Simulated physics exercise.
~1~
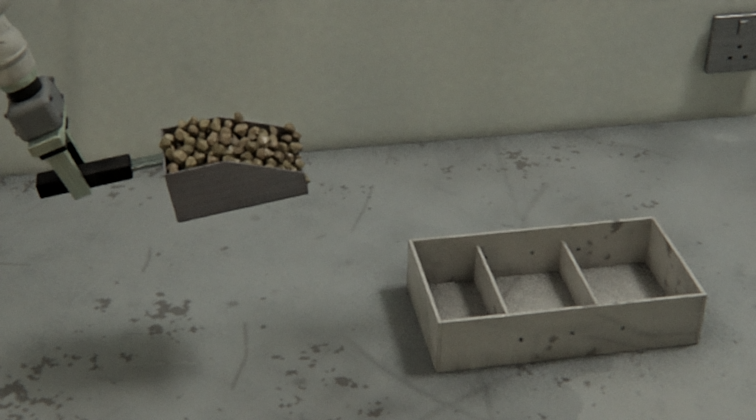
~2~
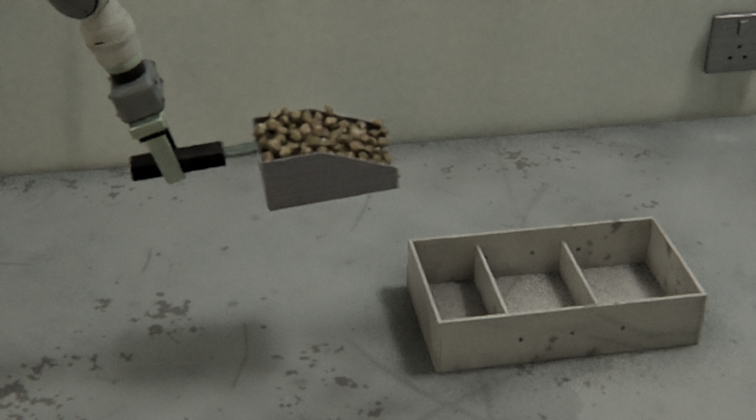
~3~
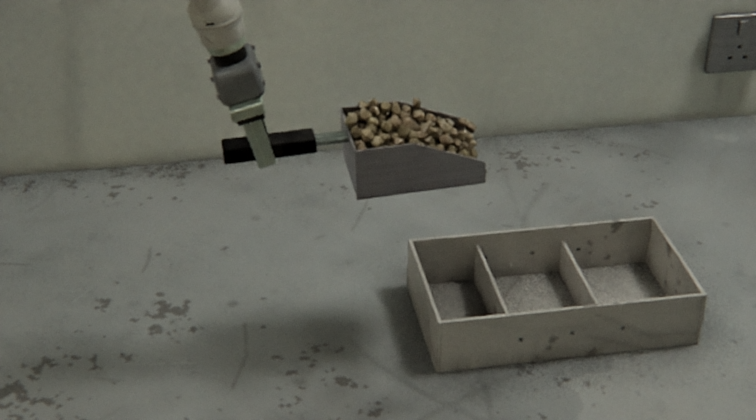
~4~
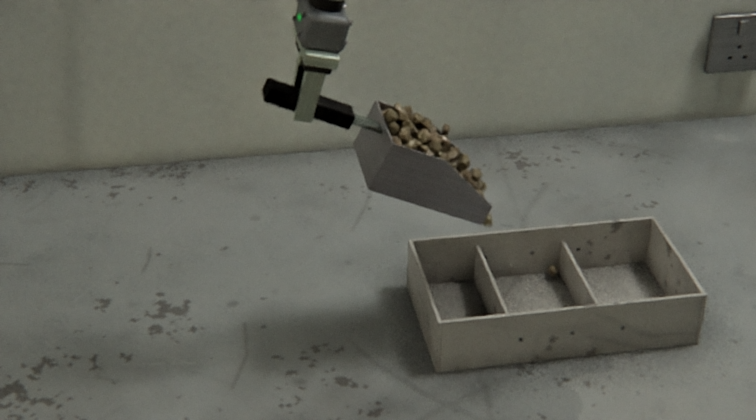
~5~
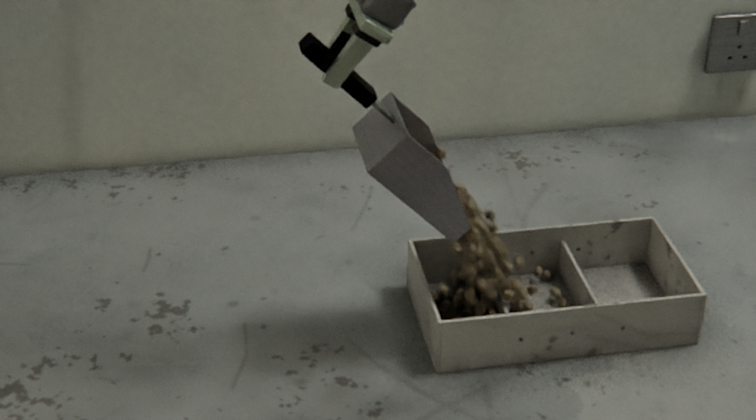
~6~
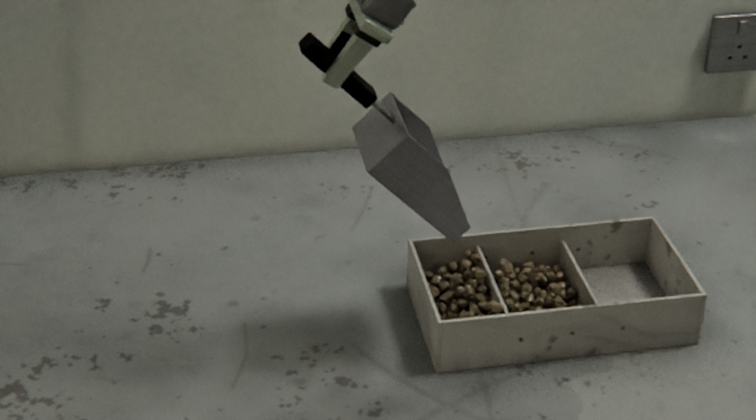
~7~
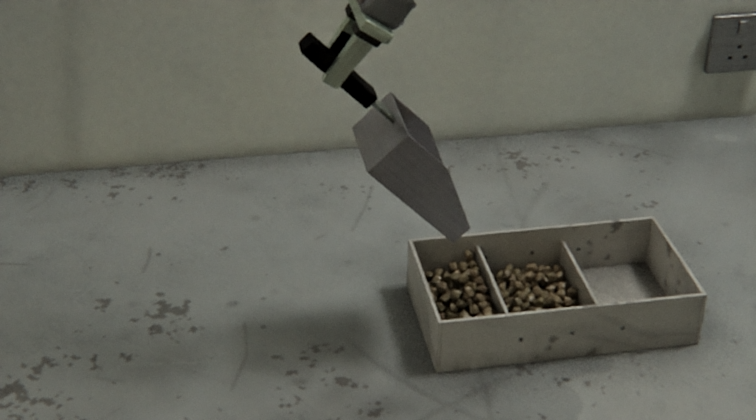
On a worn grey surface by a wall, a robot arm tipping a scoop of brown pebbles into a divided box's left and middle sections.
